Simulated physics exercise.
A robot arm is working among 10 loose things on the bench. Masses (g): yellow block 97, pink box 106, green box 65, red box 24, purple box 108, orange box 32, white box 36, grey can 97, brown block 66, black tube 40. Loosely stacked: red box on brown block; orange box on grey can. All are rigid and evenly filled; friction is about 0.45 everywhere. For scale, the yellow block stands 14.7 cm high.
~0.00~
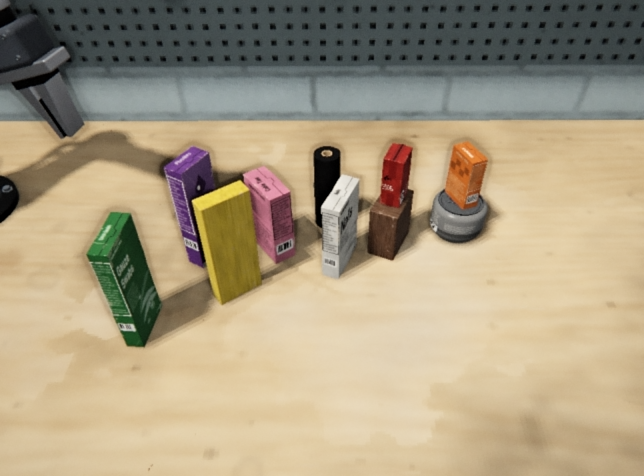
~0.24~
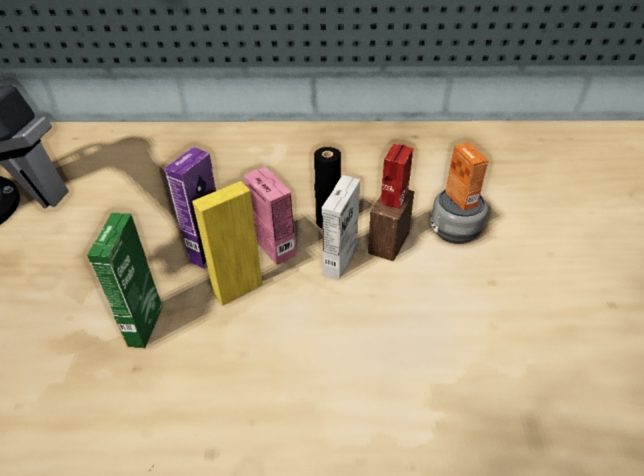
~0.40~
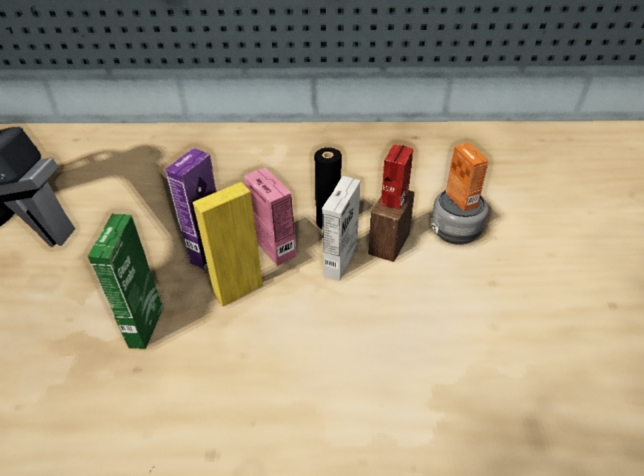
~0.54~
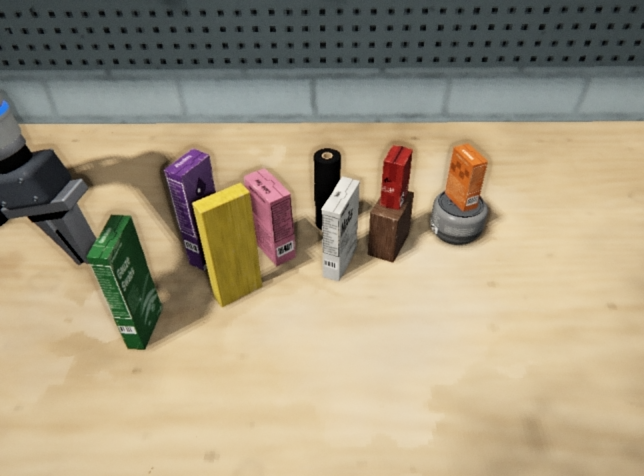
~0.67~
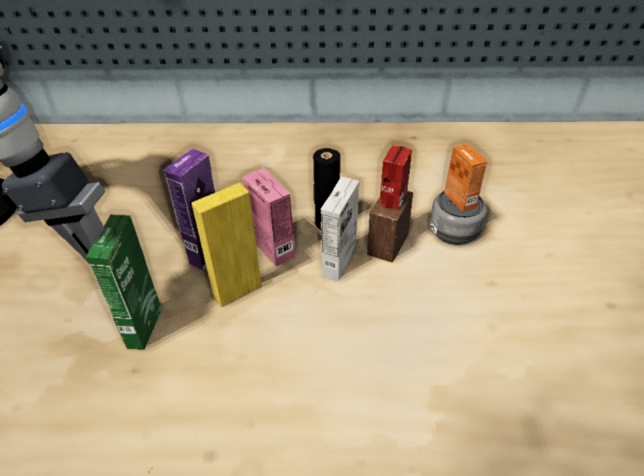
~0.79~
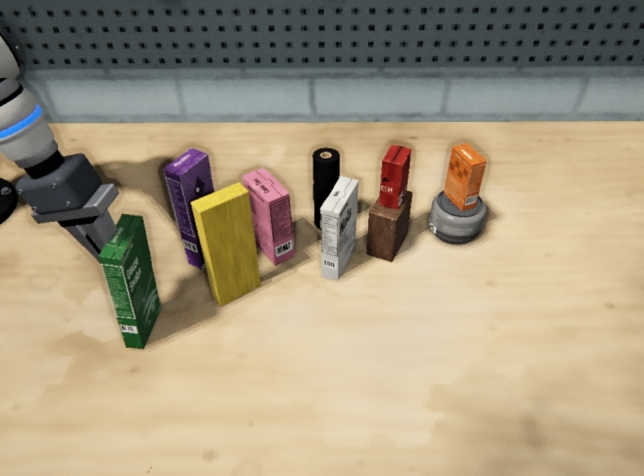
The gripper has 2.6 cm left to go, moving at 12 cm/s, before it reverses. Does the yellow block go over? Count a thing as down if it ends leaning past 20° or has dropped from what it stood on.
The yellow block ends still standing.
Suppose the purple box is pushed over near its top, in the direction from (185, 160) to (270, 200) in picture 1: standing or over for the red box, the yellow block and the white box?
Red box standing, yellow block down, white box upright.
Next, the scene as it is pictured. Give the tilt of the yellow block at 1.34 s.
Some 0° off upright.
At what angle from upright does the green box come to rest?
About 90°.
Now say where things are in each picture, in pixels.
In the first picture, fingers at (59, 104); green box (129, 283) upright; yellow block (230, 246).
In the second picture, fingers at (42, 174); green box (129, 284) upright; pink box (271, 217), red box (397, 177).
In the third picture, fingers at (48, 213); green box (130, 285) upright; purple box (199, 212), orange box (466, 177).
In the fourth picture, fingers at (77, 232); green box (129, 286) upright; white box (341, 231), grey can (458, 217).
In the fifth picture, fingers at (92, 236); green box (128, 286) upright; brown block (390, 224), black tube (327, 191).
In the sixth picture, fingers at (106, 237); green box (134, 285) leaning 5°; yellow block (230, 248).
After 1.04 s, leaning green box 28°.
After 1.34 s, leaning green box 90°.
After 1.79 s, leaning green box 90°.
At rest, past 20° or fallen, green box. Standing, purple box, pink box, black tube, white box, brown block, grey can, yellow block, orange box and red box.
